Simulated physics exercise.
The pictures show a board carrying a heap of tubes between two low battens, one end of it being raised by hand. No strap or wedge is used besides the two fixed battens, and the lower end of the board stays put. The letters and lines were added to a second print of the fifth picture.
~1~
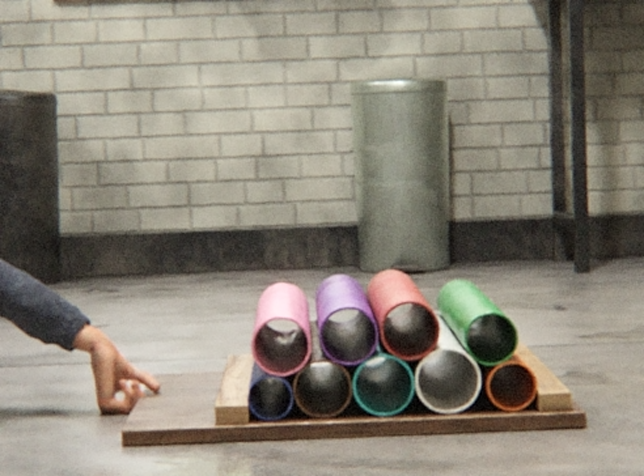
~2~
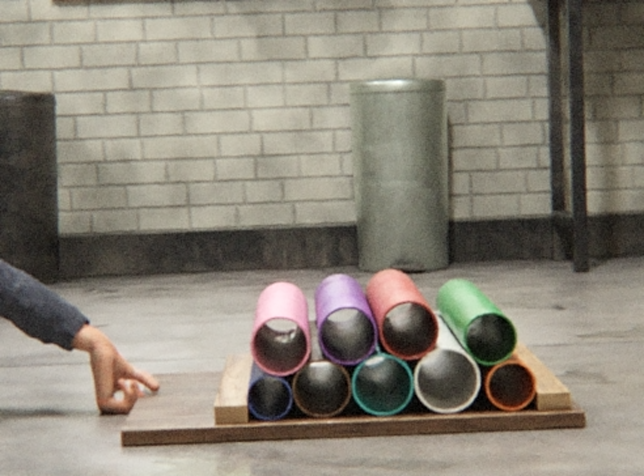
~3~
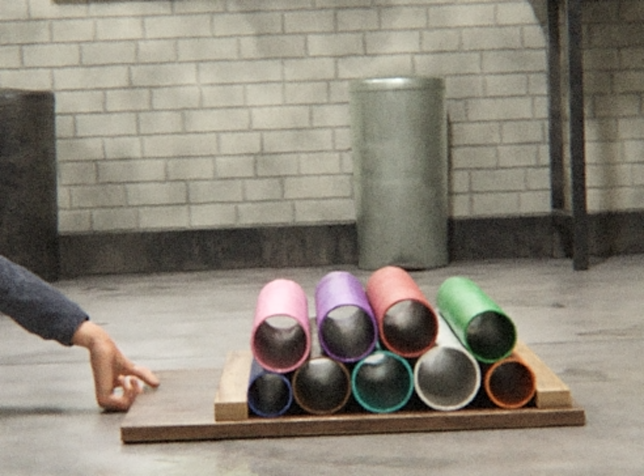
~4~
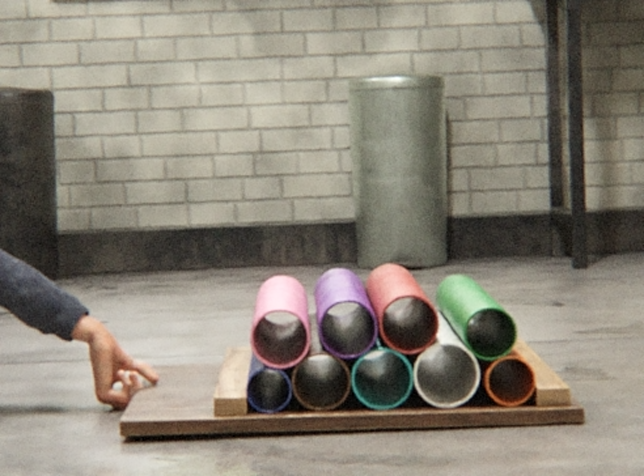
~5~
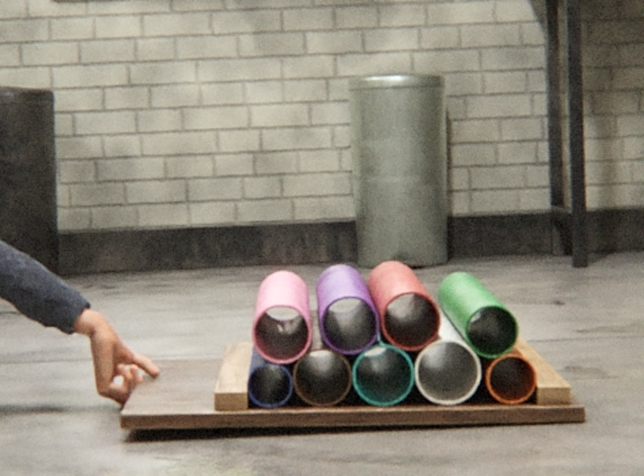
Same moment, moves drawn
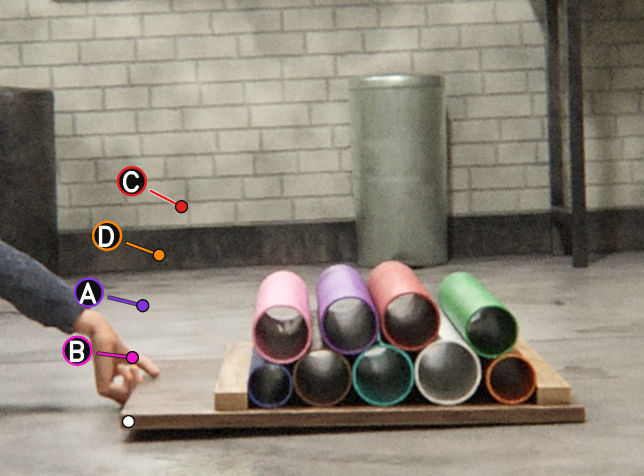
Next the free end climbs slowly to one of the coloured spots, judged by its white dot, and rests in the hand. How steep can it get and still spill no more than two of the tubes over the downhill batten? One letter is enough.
The answer is mark C.
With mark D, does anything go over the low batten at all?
Yes, at D.
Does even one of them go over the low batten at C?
At C: Yes.
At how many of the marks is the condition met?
Four of them.
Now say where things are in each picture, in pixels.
The first frame shows pink tube (281, 346); purple tube (349, 336); red tube (410, 330).
The second frame shows red tube (409, 330); board (348, 389).
The third frame shows board (347, 386); blue tube (270, 394); pink tube (280, 342); green tube (491, 336).
The fourth frame shows board (346, 382); blue tube (269, 390); brown tube (321, 382).
The fifth frame shows board (347, 378); blue tube (270, 385); brown tube (322, 377).
On the marked copy, A at (143, 305); B at (132, 358); C at (182, 207); D at (159, 255); the white dot at (128, 422).
Following C. Soon after the start, board at 17°.
Later, board at 30°.
In the end, board at 30°, one over the low batten (green).
As for the rest, A one over the low batten (green); B none over the low batten; D one over the low batten (green).
